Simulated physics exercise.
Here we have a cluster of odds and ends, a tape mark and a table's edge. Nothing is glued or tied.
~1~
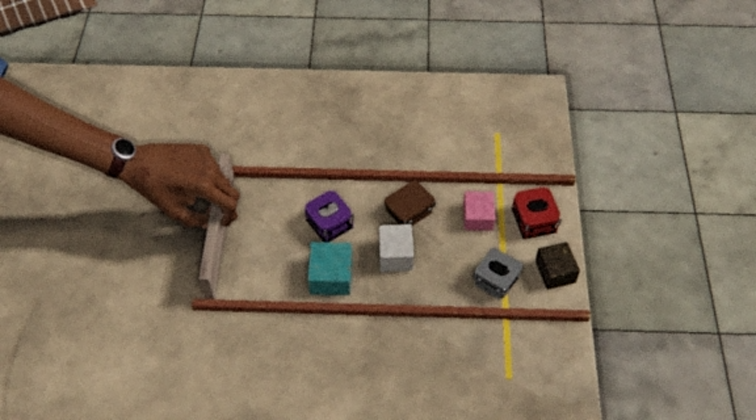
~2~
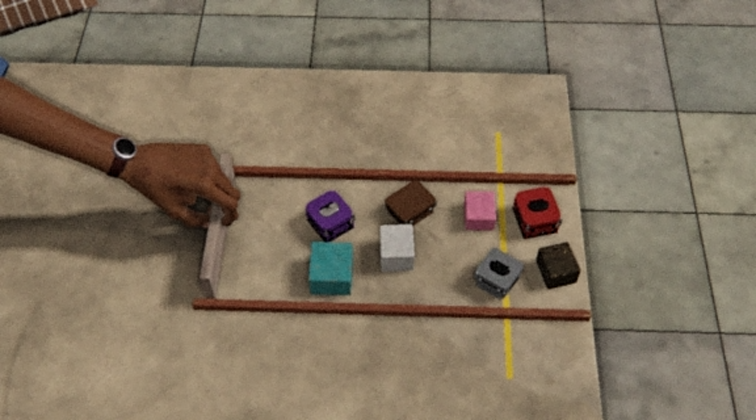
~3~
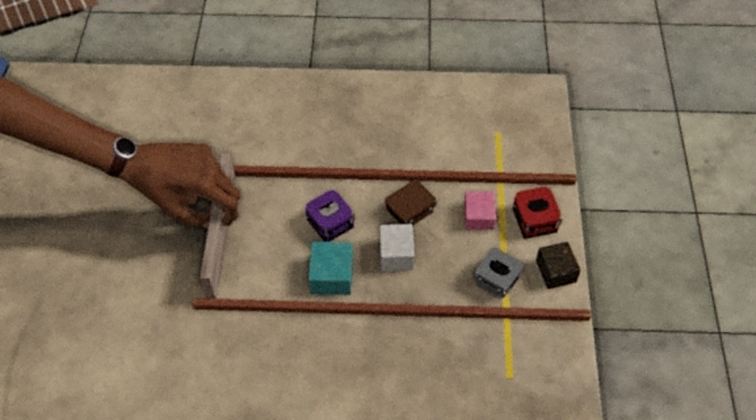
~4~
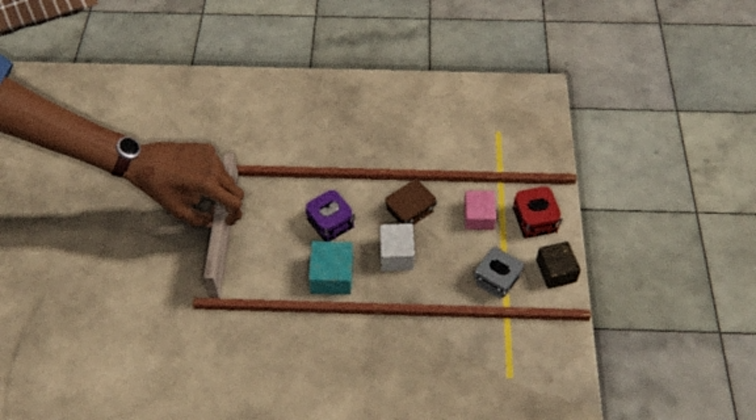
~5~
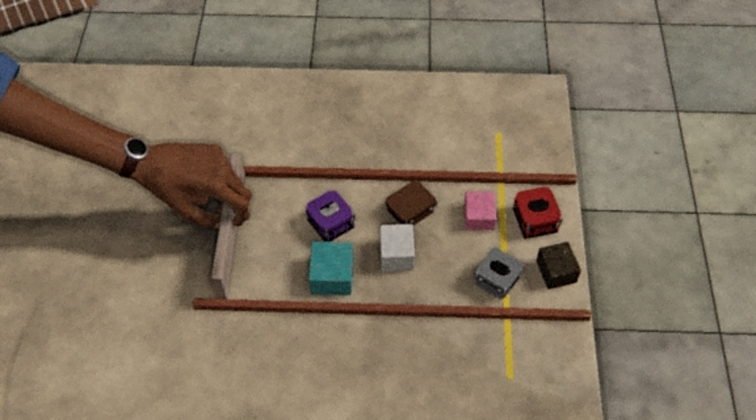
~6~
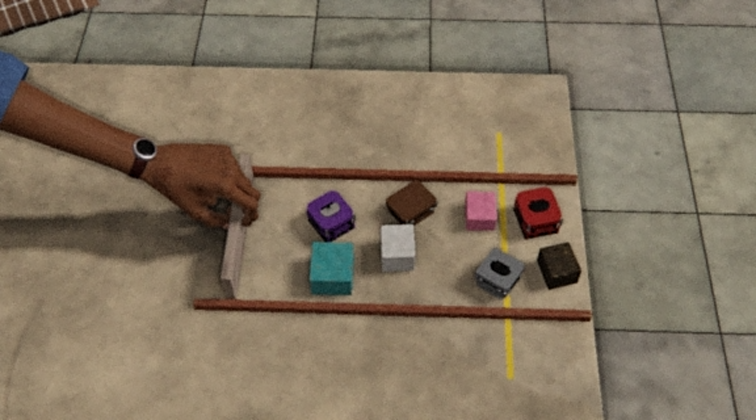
In the video, a hand holds a small upright board between two rails on a table, then slides it slightly to the right toward eight blocks and cases, which stay still near and around a yellow tape line.
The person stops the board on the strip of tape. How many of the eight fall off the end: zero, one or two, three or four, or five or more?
In the end the number that fall off is one or two.
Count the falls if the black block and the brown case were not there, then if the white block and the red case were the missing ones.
1 in the first case, 1 in the second.
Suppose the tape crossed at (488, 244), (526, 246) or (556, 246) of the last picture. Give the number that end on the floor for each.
The counts: 1, 3 and 6.
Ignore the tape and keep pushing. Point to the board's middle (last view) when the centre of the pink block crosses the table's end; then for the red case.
Its middle is around (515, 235) and around (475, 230).
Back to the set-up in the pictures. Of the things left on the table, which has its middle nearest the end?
The pink block ends nearest.
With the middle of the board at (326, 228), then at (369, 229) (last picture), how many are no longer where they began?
The counts are 2 and 4.
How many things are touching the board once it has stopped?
It touches 2.
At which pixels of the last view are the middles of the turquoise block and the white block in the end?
The turquoise block stops around (528, 277); the white block around (562, 253).
Soon after, none off yet; black block at rest near (559, 266); red case at rest near (537, 213); grey case at rest near (499, 275).
After that, none off yet; black block at rest near (559, 266); red case moving near (548, 214); grey case moving near (509, 278).
In the end, the number that fall off is one or two; gone, red case and black block.
